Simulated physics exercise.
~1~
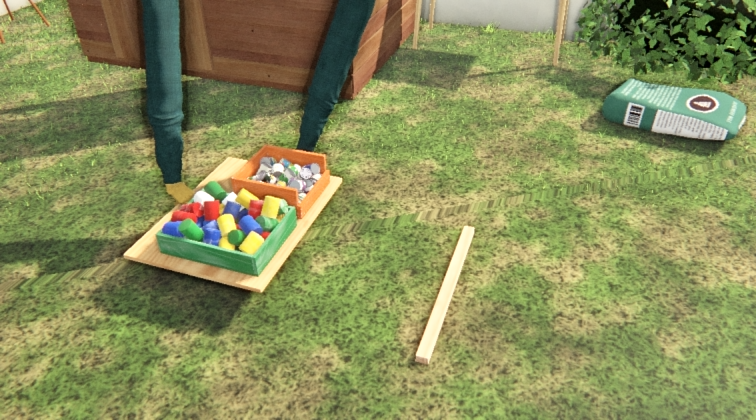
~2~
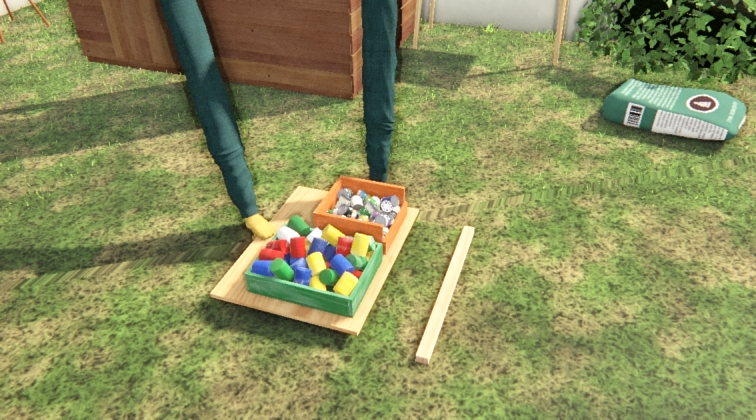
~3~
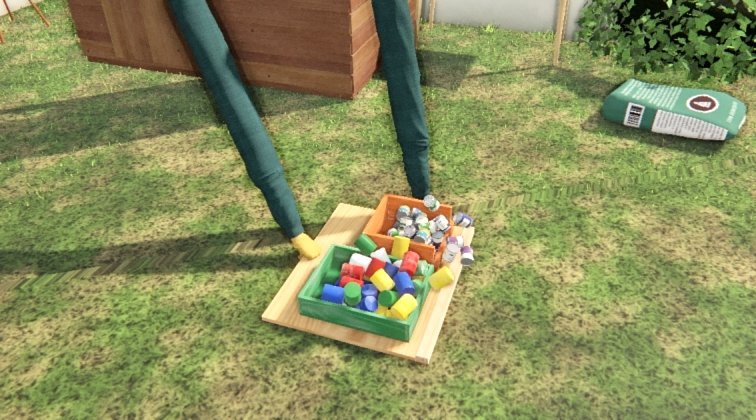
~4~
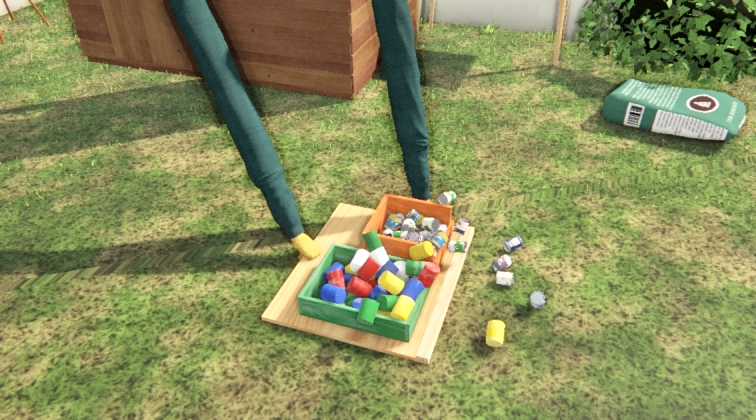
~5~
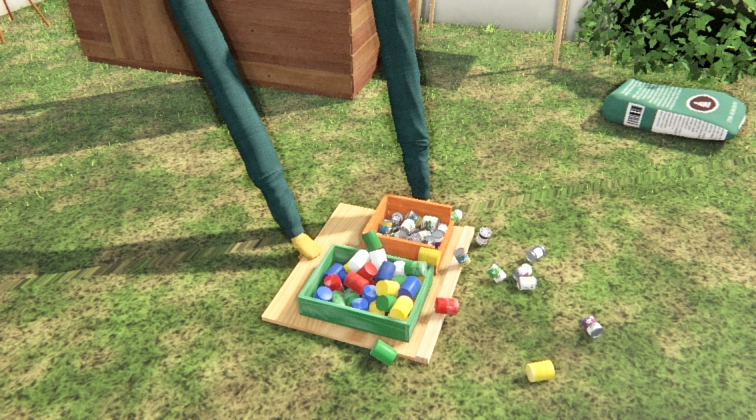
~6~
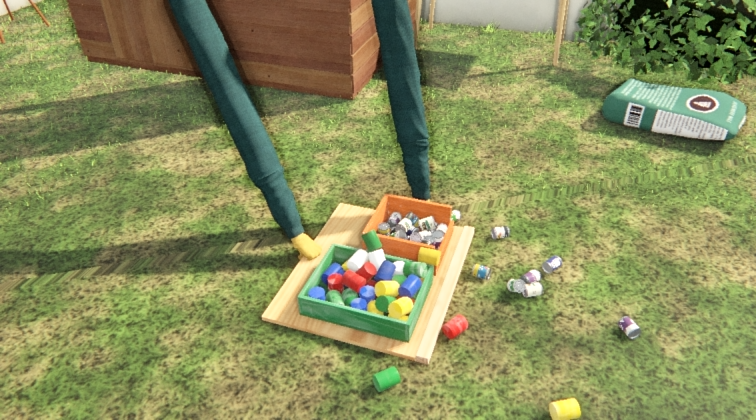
Two dark green sleeves with yellow cuffs reach down over a sunlit lawn, seen from above, gripping a pale wooden board that carries an orange crate of small silvery tins and a green crate of colourful cylindrical jars. A large wooden box stands behind, a green sack lies at right, and a batten rests on the grass. The hands swing the board down to the right until it stops against the batten. Tins and a few jars pitch over the right-hand side and roll across the grass. The crates stay still, mostly full, with the spilled pieces scattered to the right.
